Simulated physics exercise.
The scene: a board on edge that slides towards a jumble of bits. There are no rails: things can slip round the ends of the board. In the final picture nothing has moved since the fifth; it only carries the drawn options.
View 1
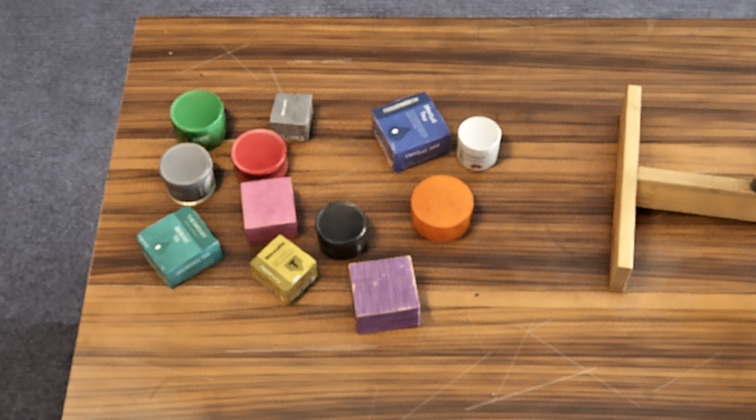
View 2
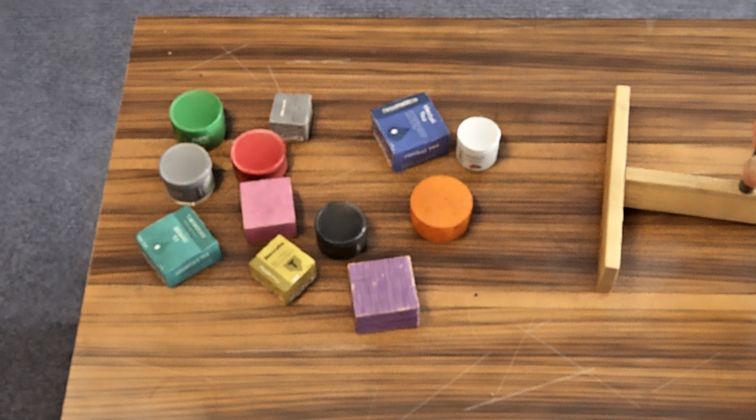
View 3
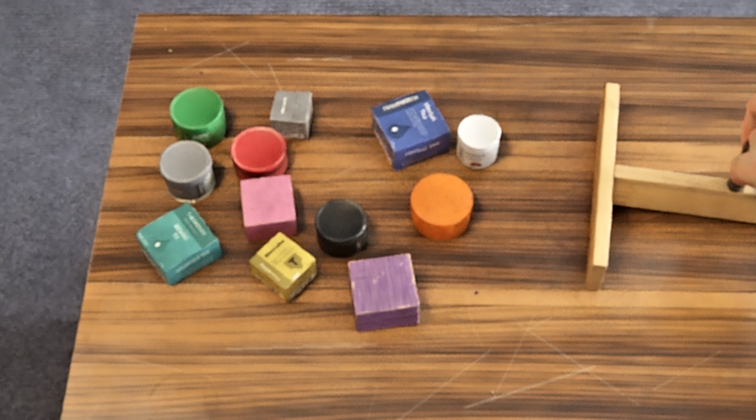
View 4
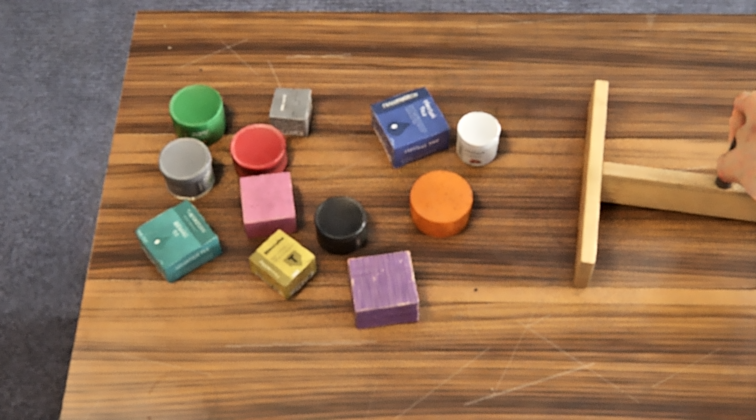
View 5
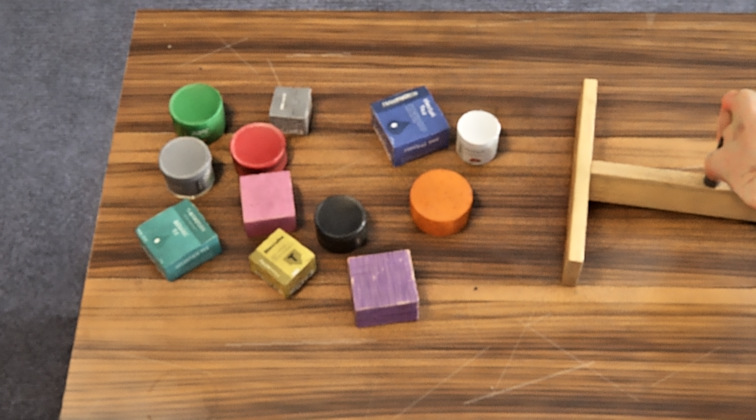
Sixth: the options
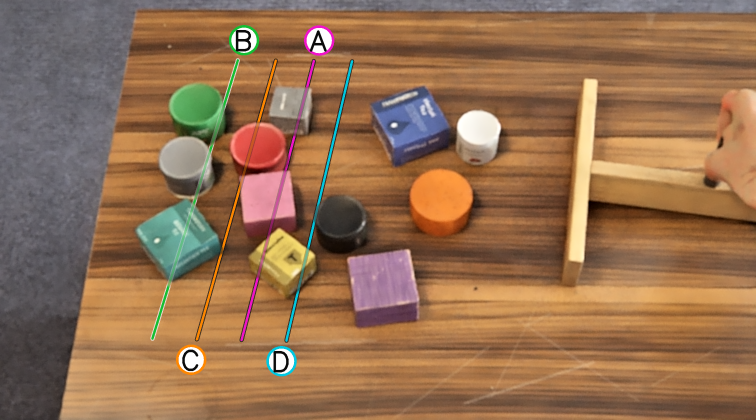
At first, a wooden board on edge, with a bar behind it, stands on a striped wood table, right of a scattered group of colourful tubs, packets and blocks. The board slides a short way left as a hand comes into view at the right, holding the bar, while the objects stay still, untouched.
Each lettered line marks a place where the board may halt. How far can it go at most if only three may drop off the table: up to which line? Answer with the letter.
Up to line B.
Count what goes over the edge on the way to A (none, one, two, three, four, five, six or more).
The count is none.
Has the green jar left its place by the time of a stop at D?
No.
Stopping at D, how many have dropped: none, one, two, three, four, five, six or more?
By then, none.
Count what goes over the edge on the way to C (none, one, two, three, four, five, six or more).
In all, none.
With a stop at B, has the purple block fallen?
No.
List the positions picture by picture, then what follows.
The first picture shows grey tin (188, 175); red tub (260, 159); blue packet (411, 131).
The second picture shows board (618, 172); orange pot (441, 209).
The third picture shows board (608, 169); black jar (341, 228).
The fourth picture shows board (595, 166); white tub (478, 139).
The fifth picture shows board (584, 165); purple block (382, 289); yellow packet (283, 263); pink block (269, 204).
On the marked copy, A at (281, 189); B at (198, 188); C at (239, 189); D at (322, 190).
Taking B. A third of the way, board (444, 164); blue packet (373, 122); white tub (422, 139).
Two thirds of the way, board (304, 162); grey tin (167, 163); turquoise box (171, 243).
When it is over, board (197, 161); grey tin over the edge; turquoise box (91, 255); one fallen.
As for the rest, A is within the limit but short; C is within the limit but short; D is within the limit but short.
